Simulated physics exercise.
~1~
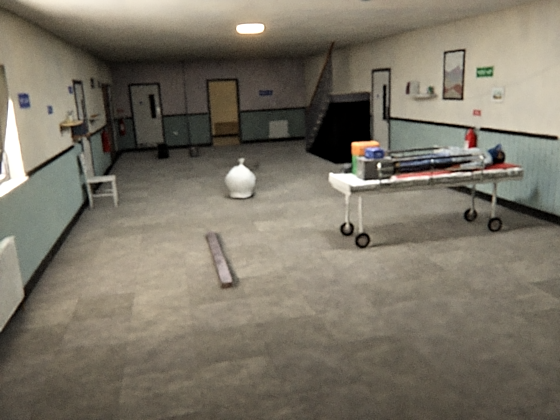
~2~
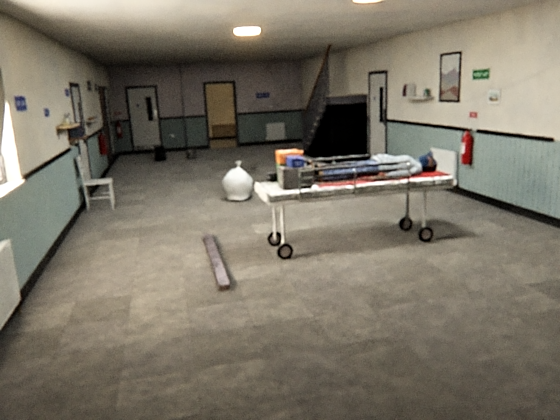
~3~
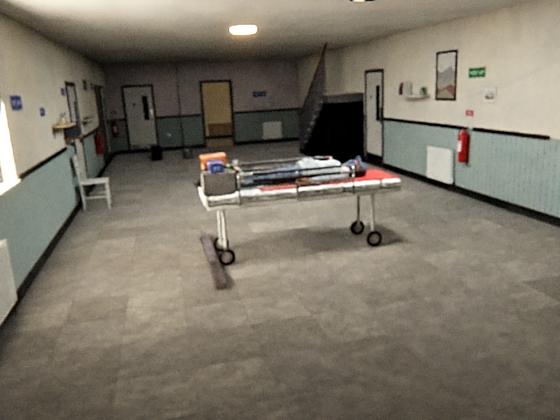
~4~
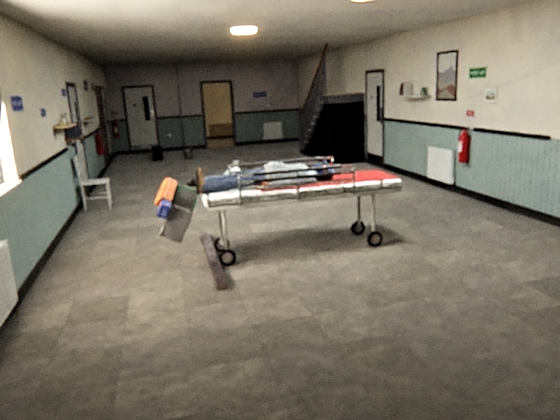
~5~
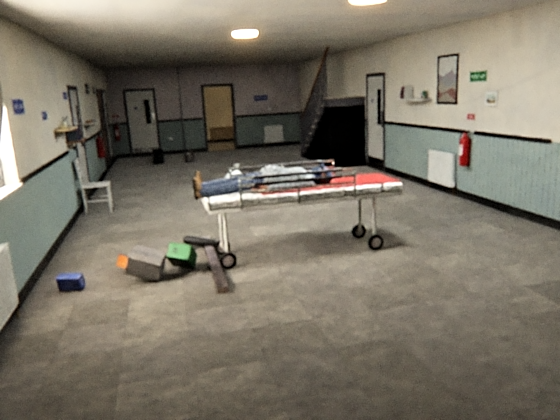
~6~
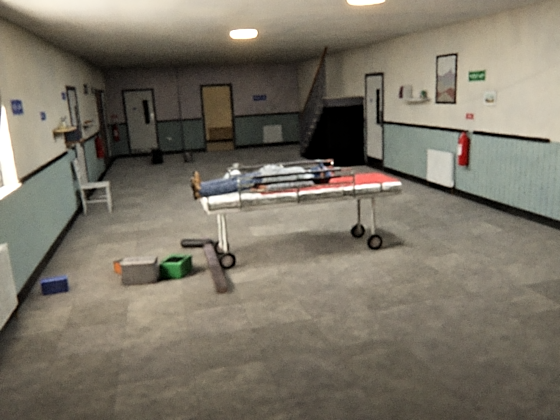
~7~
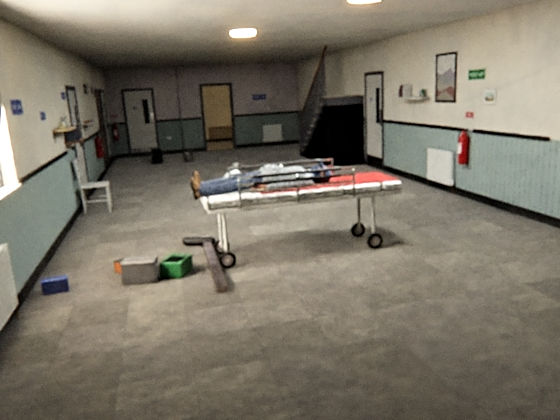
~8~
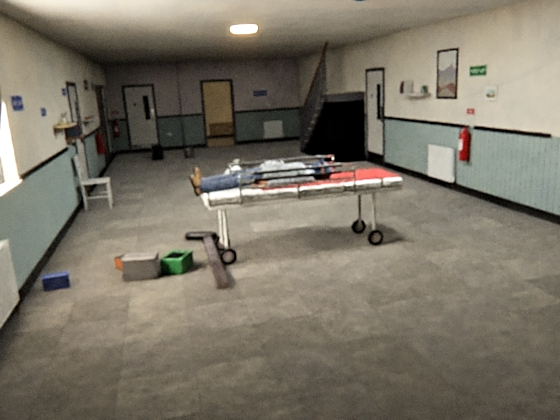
In the video, a wheeled hospital trolley carrying a person and several items rolls left along a corridor and stops at a dark strip on the floor. Orange, grey, green, blue and black objects tumble off its left end and settle on the floor, while the person stays aboard.
